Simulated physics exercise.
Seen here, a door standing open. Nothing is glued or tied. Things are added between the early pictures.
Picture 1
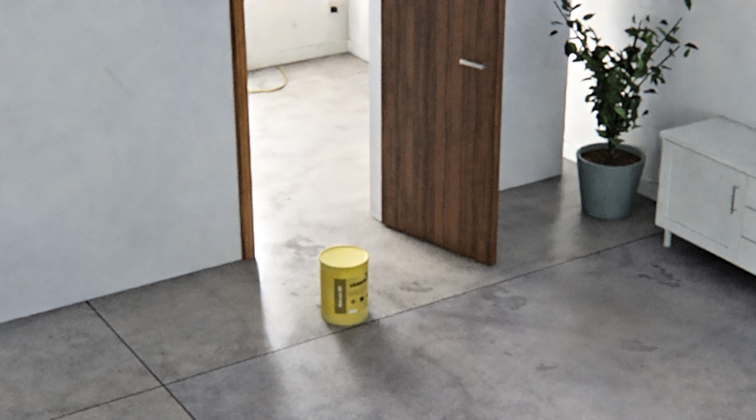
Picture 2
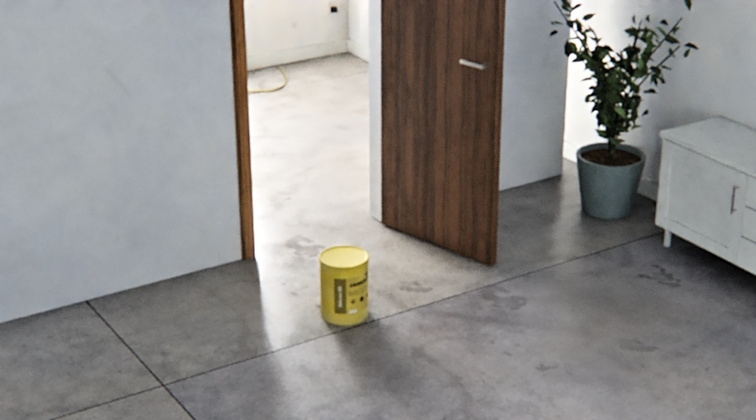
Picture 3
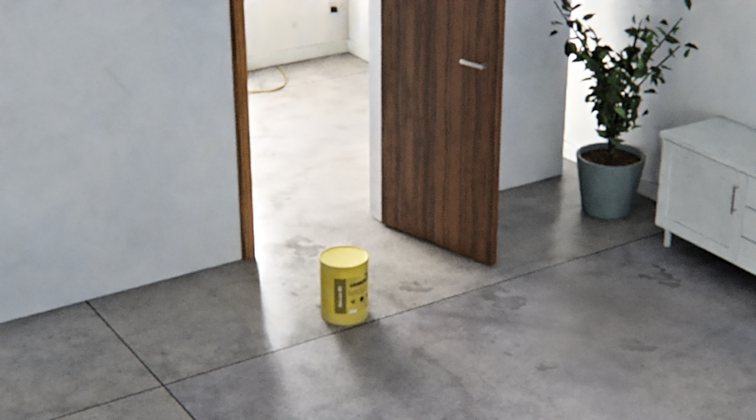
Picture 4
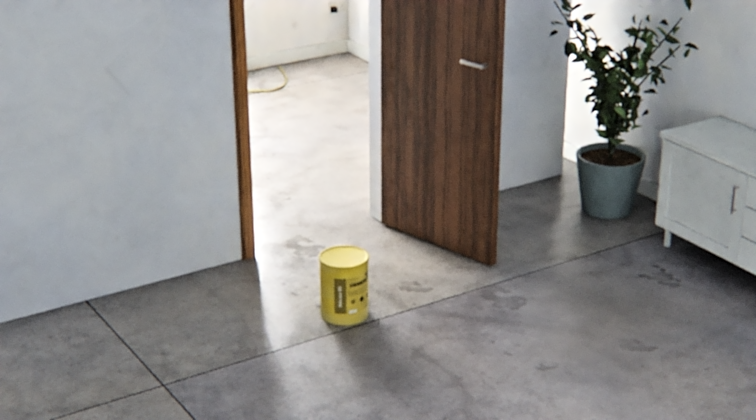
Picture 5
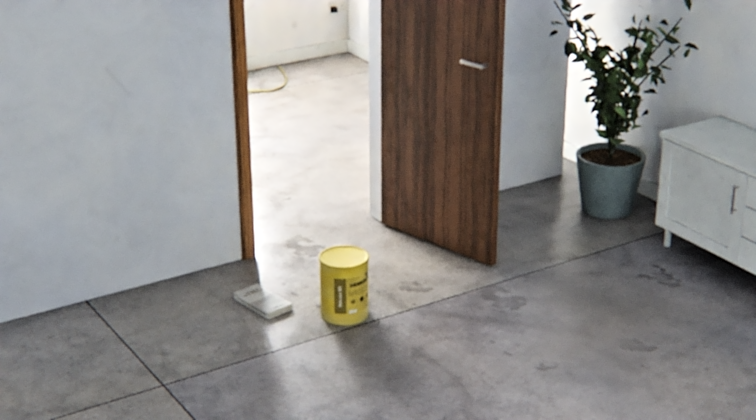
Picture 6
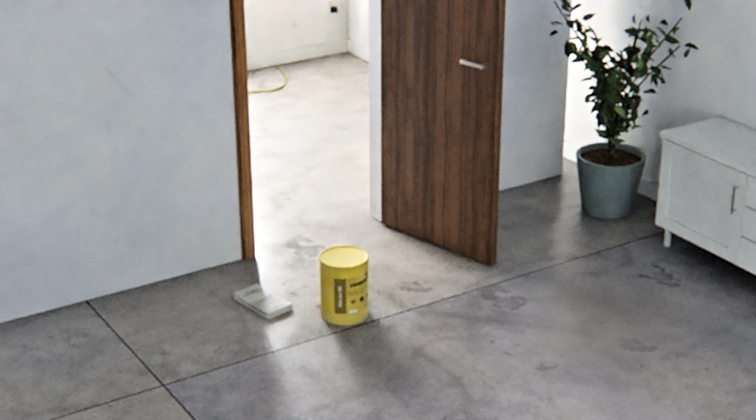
A dark wooden door stands wide open in a pale wall, seen from a raised viewpoint across a room with a grey concrete floor. A yellow pail sits in front of the doorway, with a leafy plant in a blue-grey pot and a white cabinet to the right. The door, pail and camera stay still, while a white book appears on the floor left of the pail.
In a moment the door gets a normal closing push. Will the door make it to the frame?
In the end the door shuts.
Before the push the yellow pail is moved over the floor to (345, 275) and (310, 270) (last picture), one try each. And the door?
First, it stops short; second, it stops short.
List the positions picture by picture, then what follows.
Door wide open and still; yellow pail (344, 285), in the first frame.
Door wide open and still; yellow pail (344, 285), in the second frame.
Door wide open and still; yellow pail (344, 285), in the third frame.
Door wide open and still; yellow pail (344, 285), in the fourth frame.
Door wide open and still; yellow pail (344, 285), in the fifth frame.
Door wide open and still; white book (263, 301); yellow pail (344, 285), in the sixth frame.
Then, 0.70 s later than the last frame, door 70° open.
Then, 1.10 s later than the last frame, door 33° open.
When it is over, door 0° open; both as before. End places, in pixels of the last picture, white book near (263, 301).
